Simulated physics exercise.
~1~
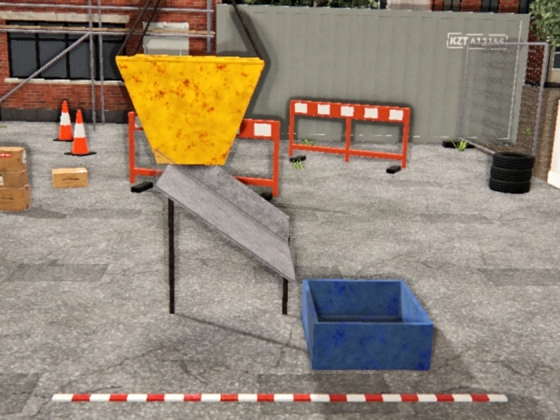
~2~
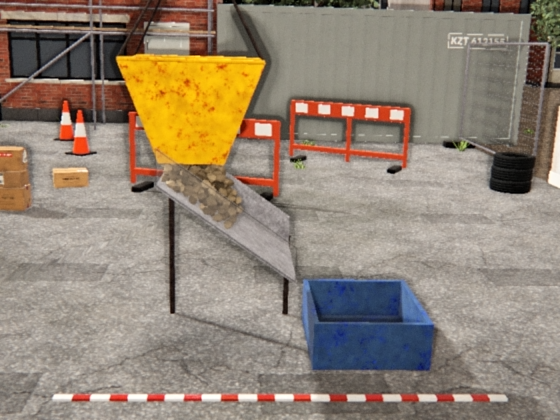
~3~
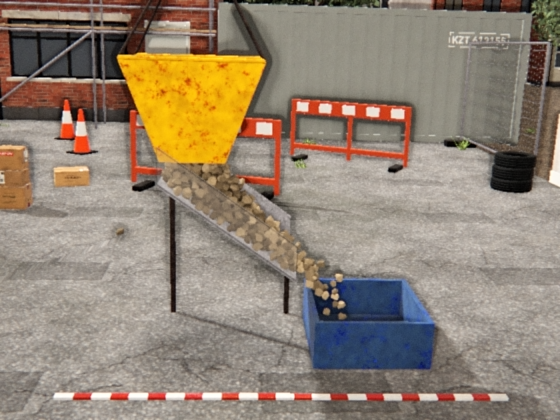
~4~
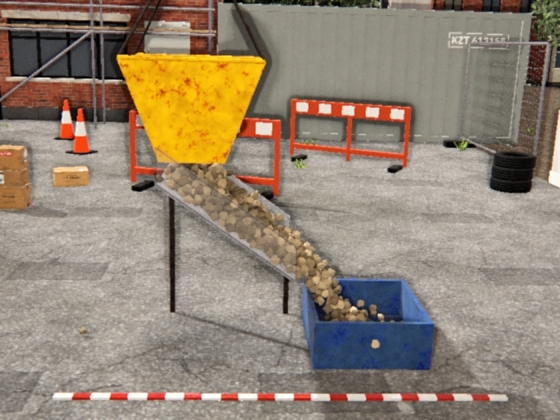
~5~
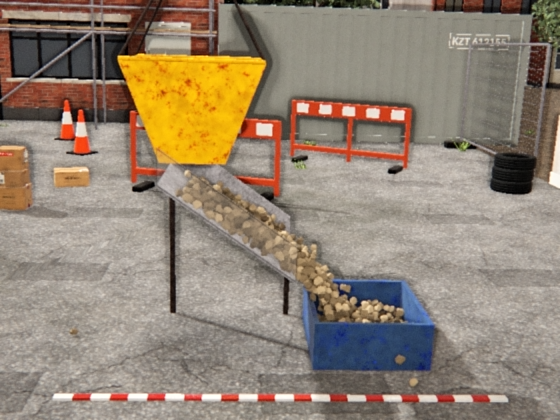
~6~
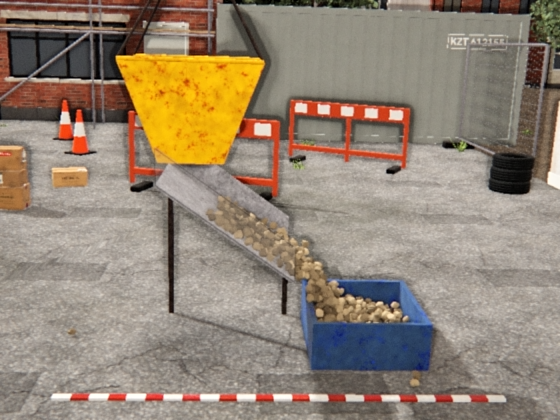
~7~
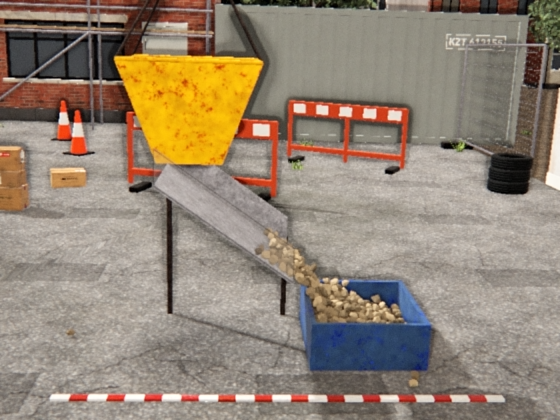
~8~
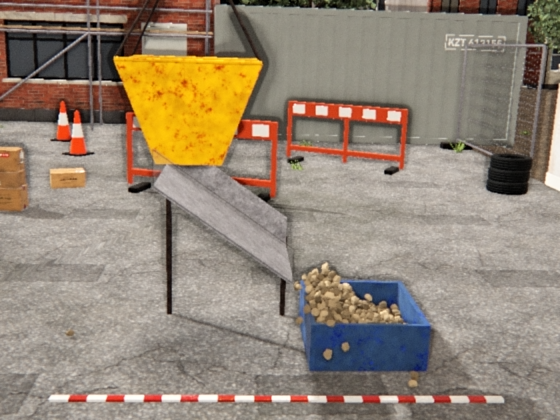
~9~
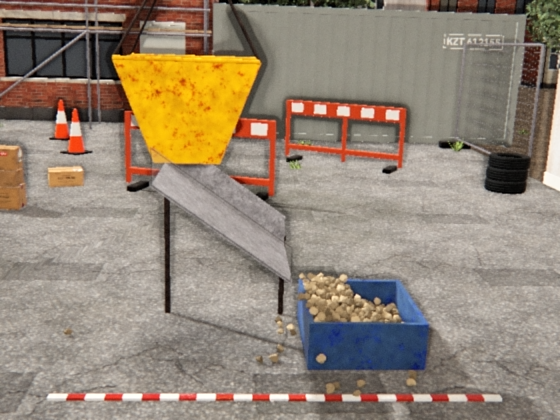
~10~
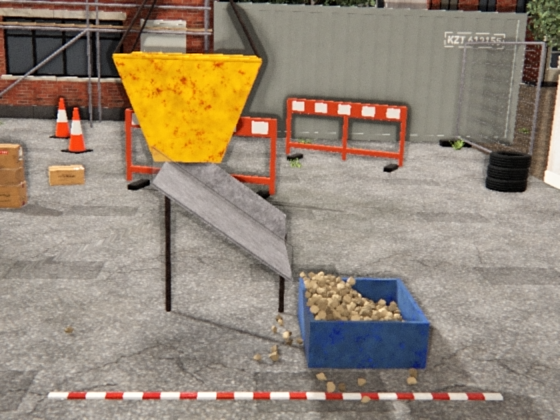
Stones pour from a yellow skip down a steel slope and nearly fill a blue bin.
